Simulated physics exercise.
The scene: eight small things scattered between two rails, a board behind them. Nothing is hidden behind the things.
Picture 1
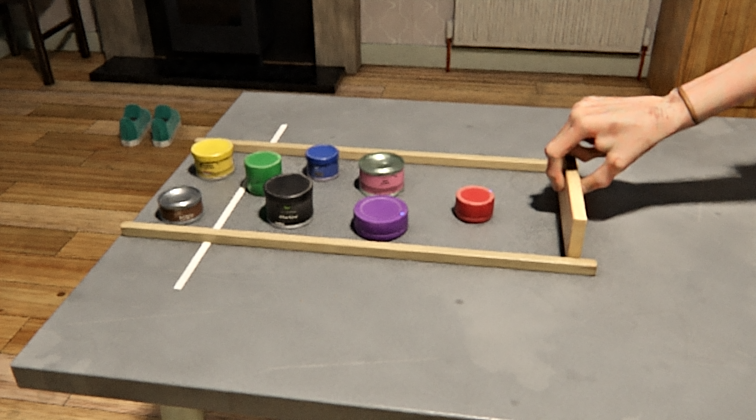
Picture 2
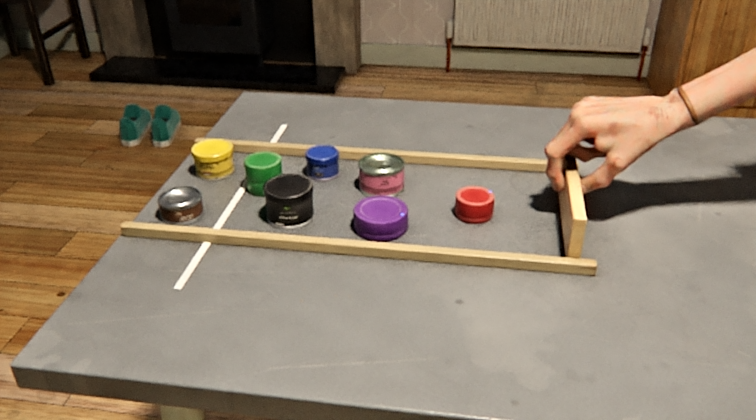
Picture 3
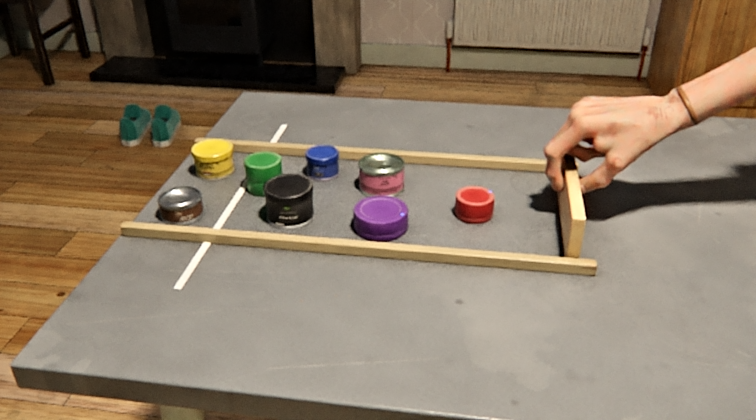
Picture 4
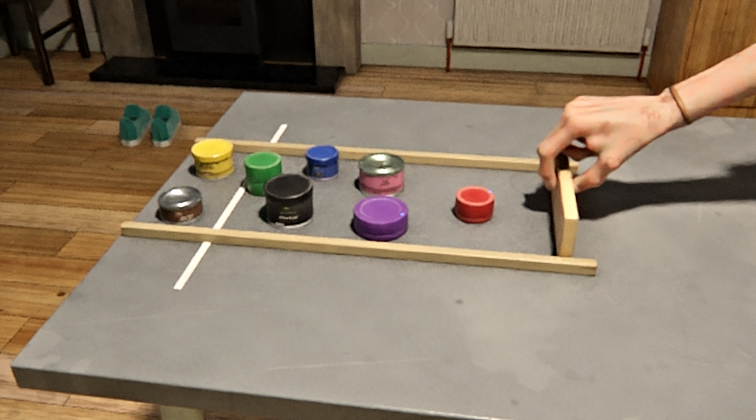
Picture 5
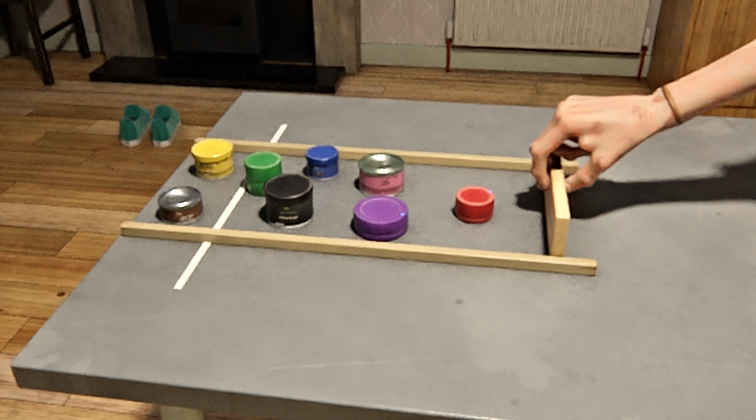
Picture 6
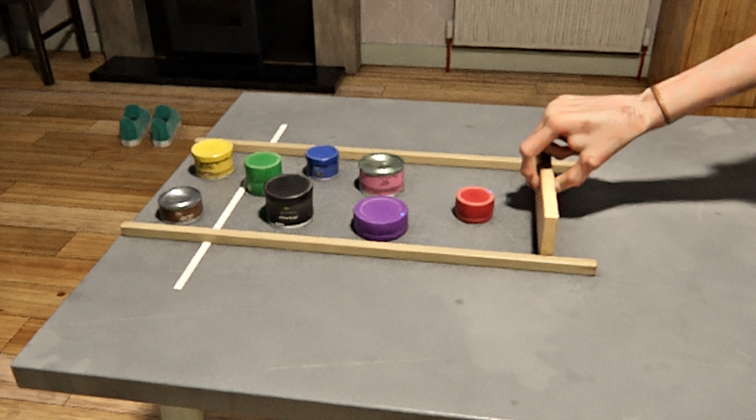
Eight small round tins and pots in yellow, brown, green, blue, black, pink, purple and red sit scattered between two wooden rails on a grey tabletop, seen from above at an angle. A white line of tape crosses beneath the rails at left, with green shoes on the wooden floor beyond. At right, a hand slides an upright wooden board slightly leftward towards the red lid, while the containers and camera stay still.
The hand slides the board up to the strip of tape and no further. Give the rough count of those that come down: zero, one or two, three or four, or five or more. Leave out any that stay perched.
Here the number that fall off is one or two.
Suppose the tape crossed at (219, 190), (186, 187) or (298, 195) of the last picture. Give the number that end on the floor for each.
The counts: 3, 4 and 0.
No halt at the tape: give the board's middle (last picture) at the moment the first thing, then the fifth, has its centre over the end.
Near (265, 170) and (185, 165).
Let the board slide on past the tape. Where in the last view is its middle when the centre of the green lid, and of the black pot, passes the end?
Near (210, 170) and (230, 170).
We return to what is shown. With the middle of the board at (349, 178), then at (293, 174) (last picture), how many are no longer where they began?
The counts are 5 and 7.
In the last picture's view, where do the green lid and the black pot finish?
The green lid at (190, 175), the black pot at (158, 191).
A little later, none off yet; brown tin at rest near (181, 205); yellow tin at rest near (214, 160); green lid at rest near (264, 174).
When it is over, the number that fall off is one or two; down, brown tin.
